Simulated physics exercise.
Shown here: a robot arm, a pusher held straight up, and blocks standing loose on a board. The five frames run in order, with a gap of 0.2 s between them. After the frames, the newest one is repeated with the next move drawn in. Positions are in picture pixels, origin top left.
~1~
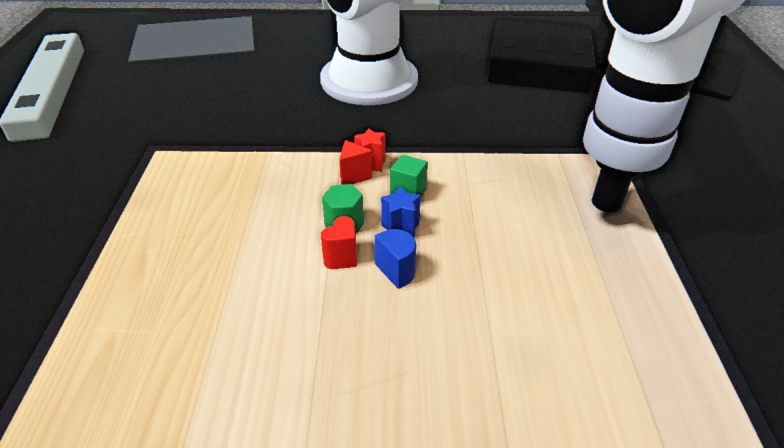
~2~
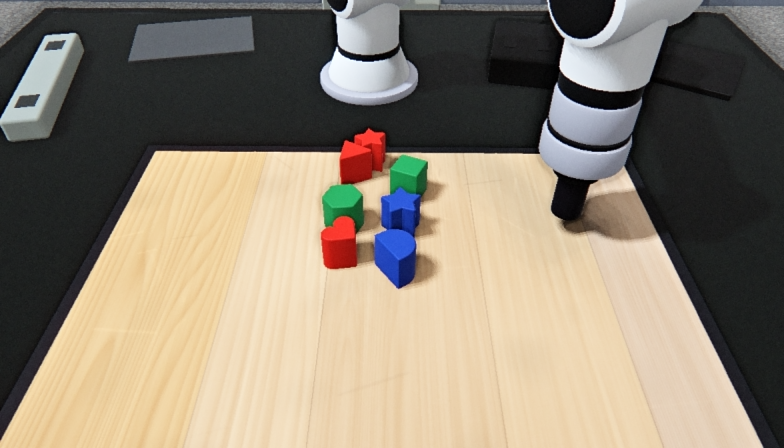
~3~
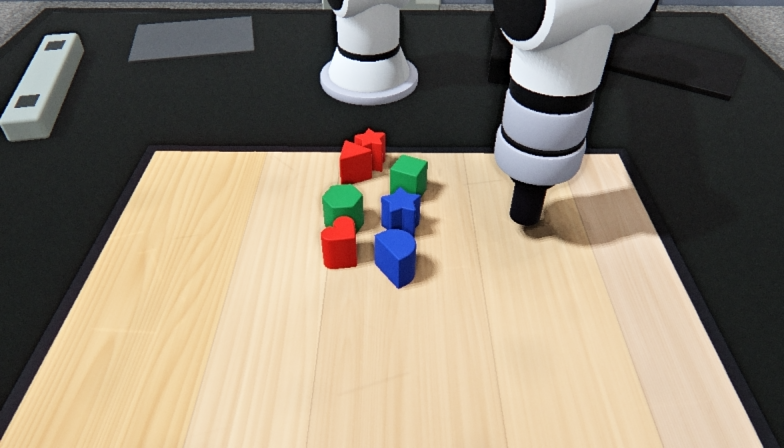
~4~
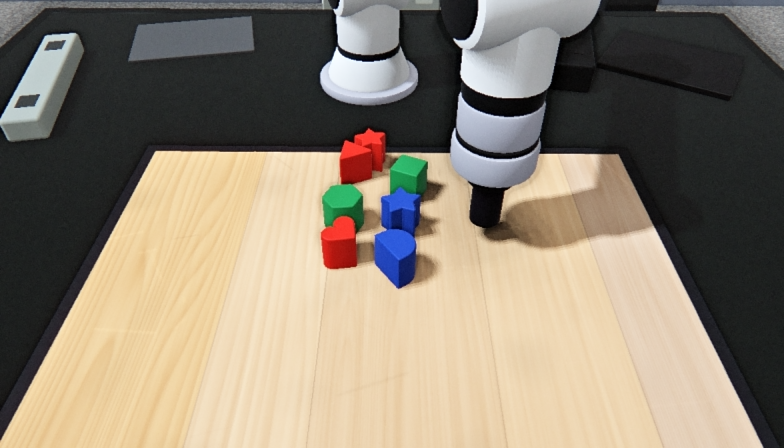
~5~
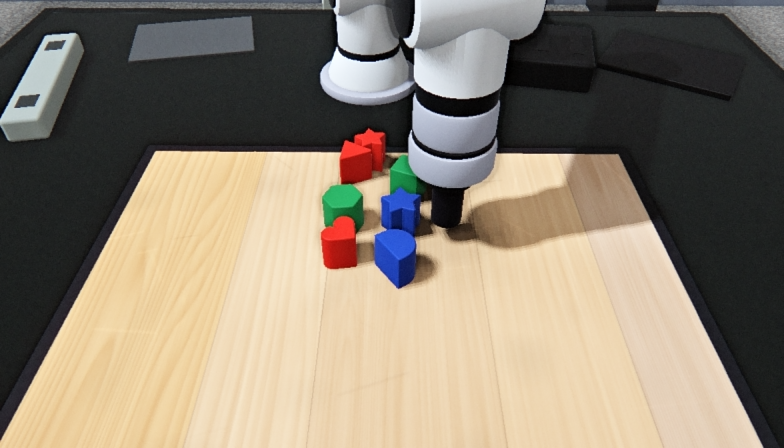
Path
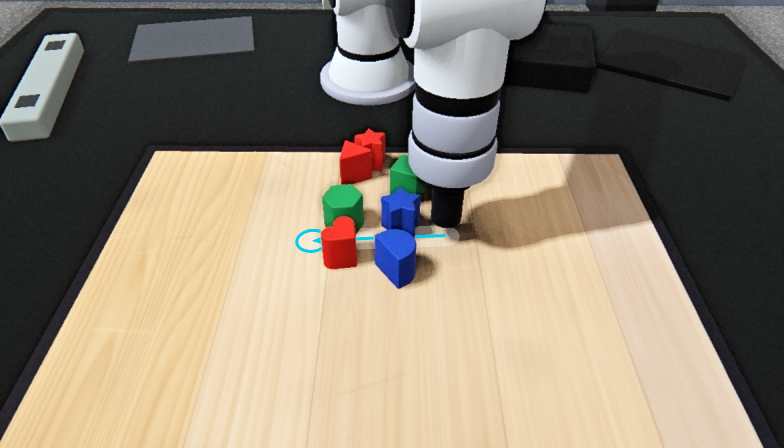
The robot arm moves its black pusher left across the board, nearing the still blocks.
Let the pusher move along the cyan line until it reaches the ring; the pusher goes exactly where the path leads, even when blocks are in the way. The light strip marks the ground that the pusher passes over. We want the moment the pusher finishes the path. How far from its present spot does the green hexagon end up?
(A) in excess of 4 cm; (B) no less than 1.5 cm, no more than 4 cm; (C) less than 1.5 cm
My pick is A.
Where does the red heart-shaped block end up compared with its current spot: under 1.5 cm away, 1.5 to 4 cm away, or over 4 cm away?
I'd go with 1.5 to 4 cm for this block.
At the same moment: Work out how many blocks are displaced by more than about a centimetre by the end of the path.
I expect three or more blocks to be moved by more than 1 cm.
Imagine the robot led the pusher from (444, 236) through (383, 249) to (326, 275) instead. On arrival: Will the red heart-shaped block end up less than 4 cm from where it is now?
Short answer: No.
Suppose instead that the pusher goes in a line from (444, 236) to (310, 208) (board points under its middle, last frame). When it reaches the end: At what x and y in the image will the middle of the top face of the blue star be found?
I predict (283, 171).
Drawn move, straight from (444, 236) to (312, 241).
The first path, step by step. One third of the way, pusher at (399, 220); blue star at (376, 196), turned 25° clockwise.
Two thirds of the way, pusher at (355, 222); red heart-shaped block at (336, 230); green hexagon at (310, 186); blue star at (347, 191), turned 60° clockwise.
At the end, pusher at (310, 224); red heart-shaped block at (318, 232), turned 80° anticlockwise; green hexagon at (306, 183), turned 20° anticlockwise; blue half-round block still; blue star at (341, 191), turned 90° clockwise.
